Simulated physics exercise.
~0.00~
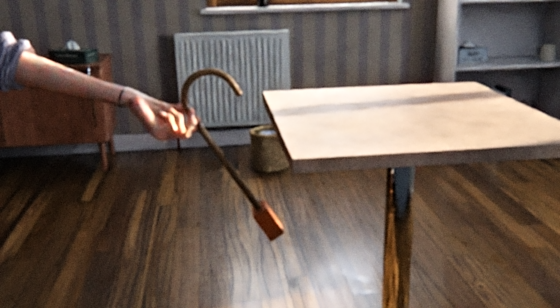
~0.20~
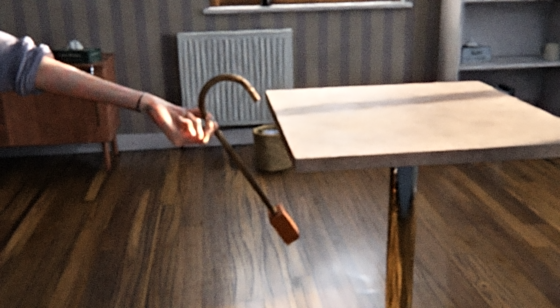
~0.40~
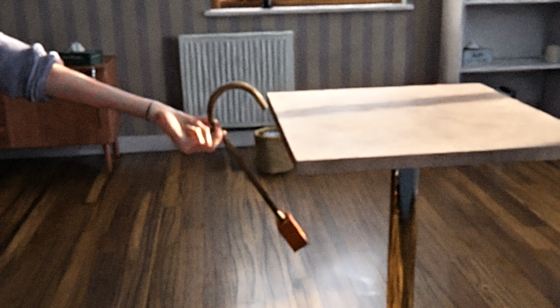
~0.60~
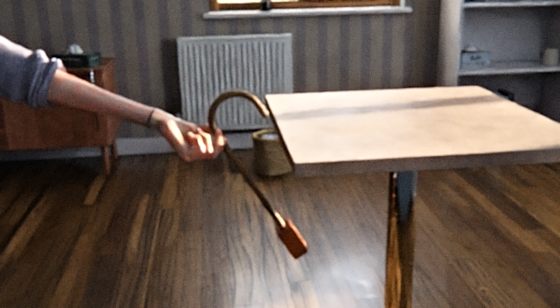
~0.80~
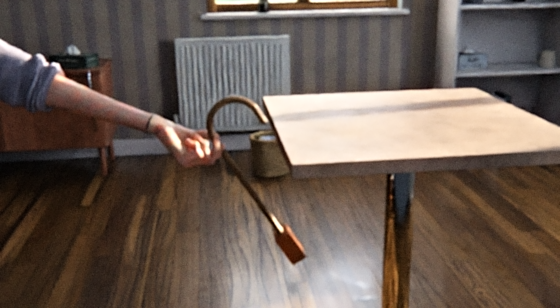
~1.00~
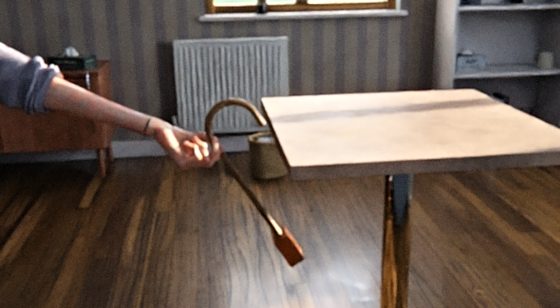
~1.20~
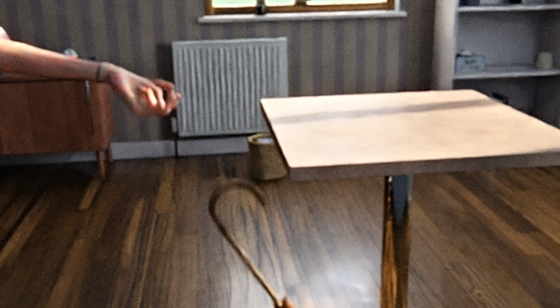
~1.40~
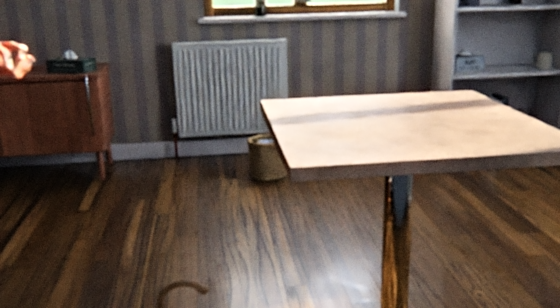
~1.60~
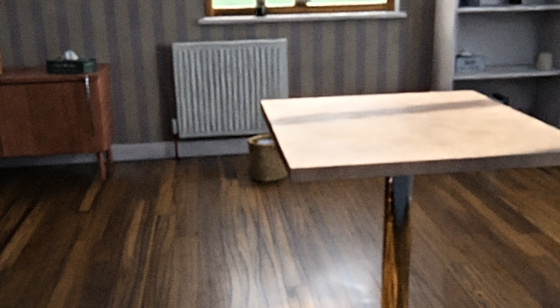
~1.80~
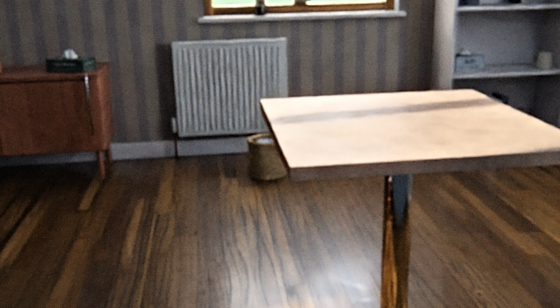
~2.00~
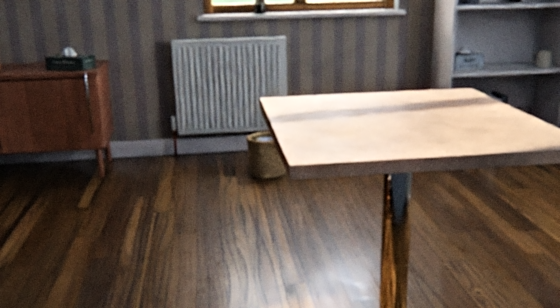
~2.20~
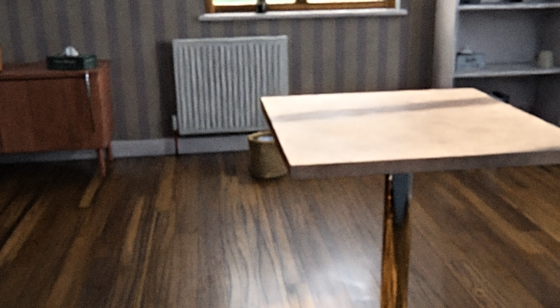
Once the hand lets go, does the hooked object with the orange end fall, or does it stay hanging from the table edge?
It falls. The hooked object slips off the table edge as the hand draws back and drops down out of sight.
